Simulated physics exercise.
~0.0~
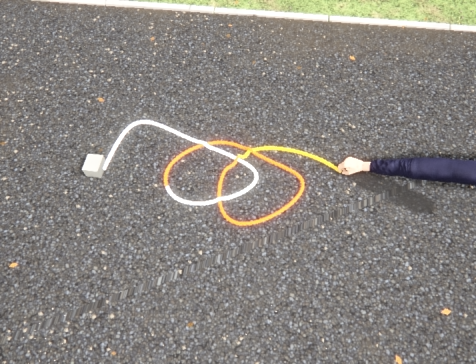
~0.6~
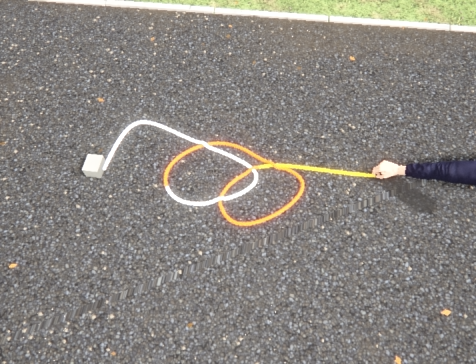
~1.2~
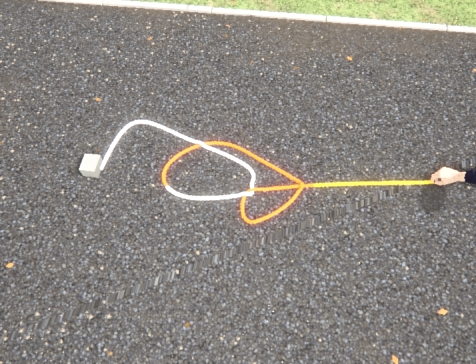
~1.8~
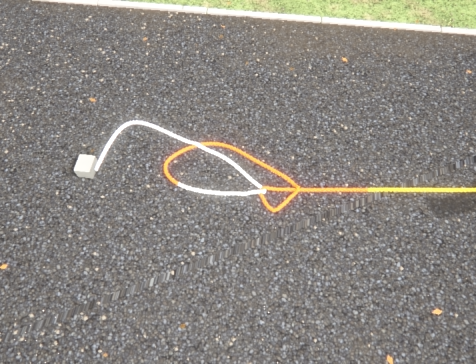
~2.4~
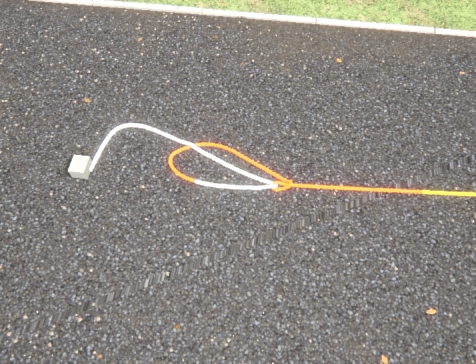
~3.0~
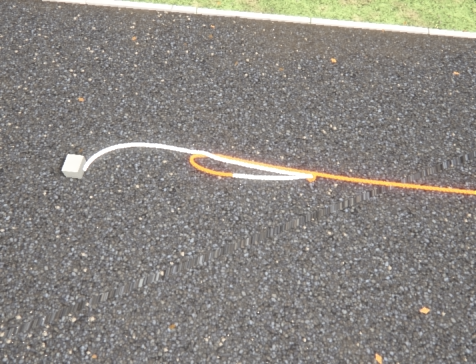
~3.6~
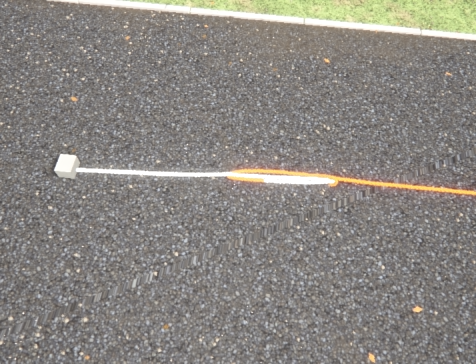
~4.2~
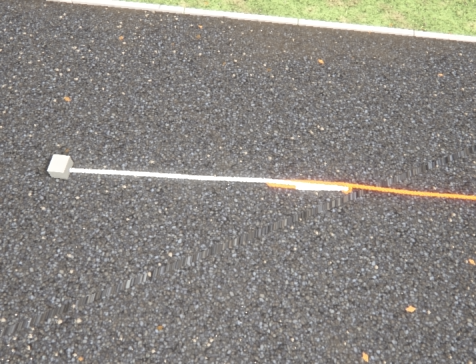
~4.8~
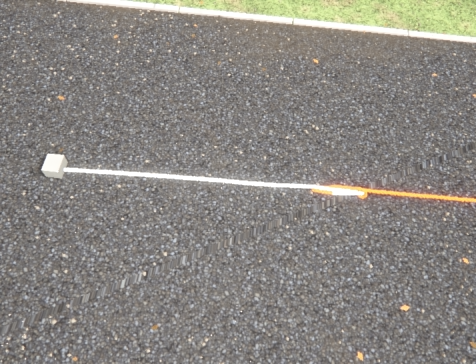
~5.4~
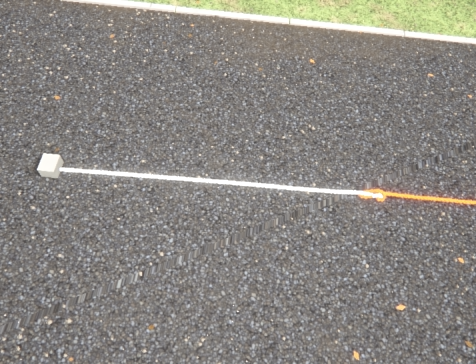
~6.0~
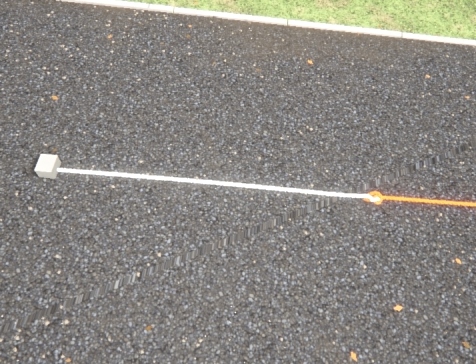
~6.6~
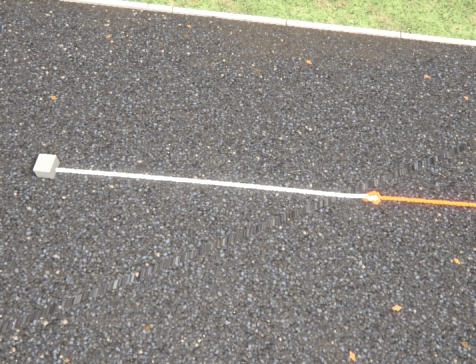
A looped orange and white rope lay on dark, gritty ground, its white end held at a small pale block, until a hand pulled the other end rightward, shrinking the loops until they jammed into a small tight knot along the straightened rope.
